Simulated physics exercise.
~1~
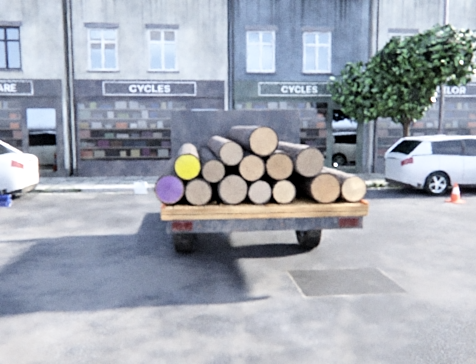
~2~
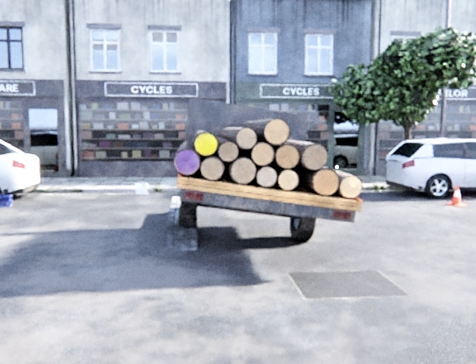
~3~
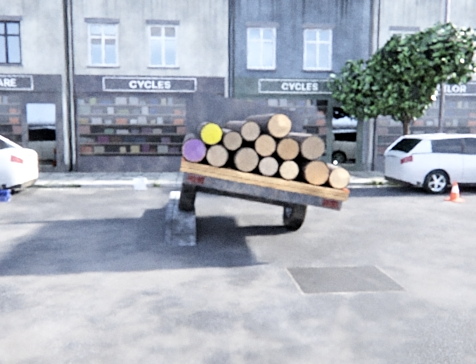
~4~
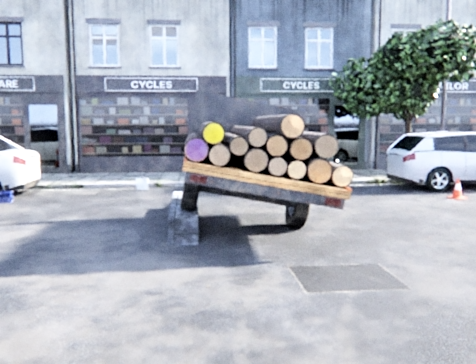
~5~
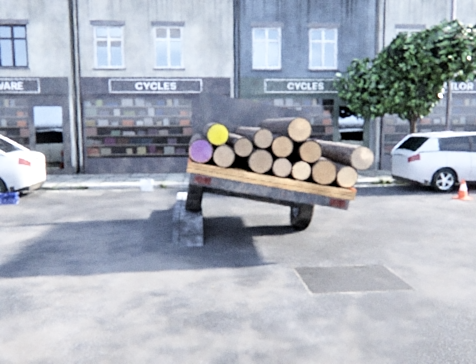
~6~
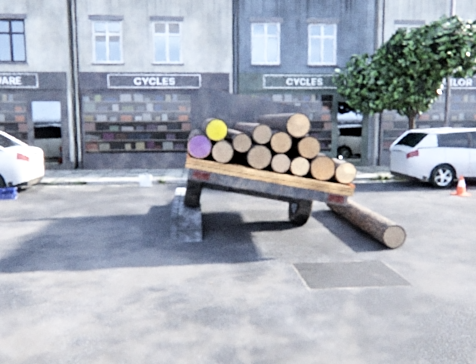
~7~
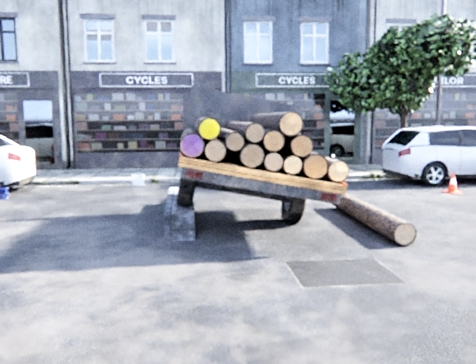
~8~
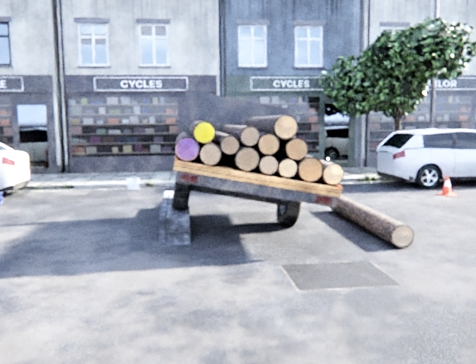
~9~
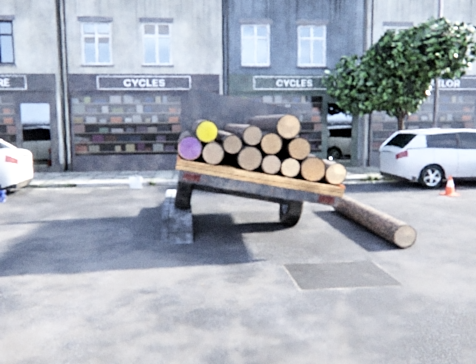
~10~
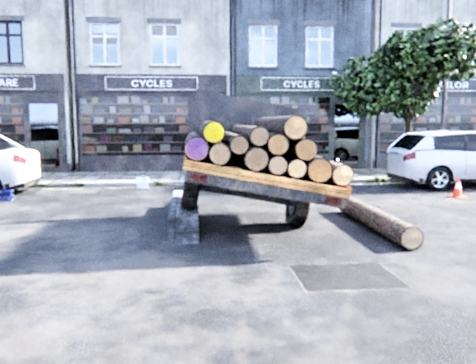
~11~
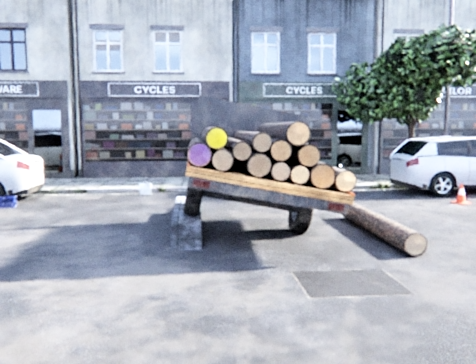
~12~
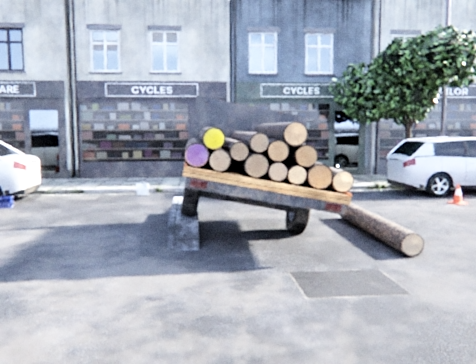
The clip shows a flatbed trailer stacked with logs, one yellow-ended and one purple-ended, tilting as its left wheel rises onto a concrete block. A log drops off the lower right side and rests slanting against the ground, while the coloured logs and the others stay aboard.
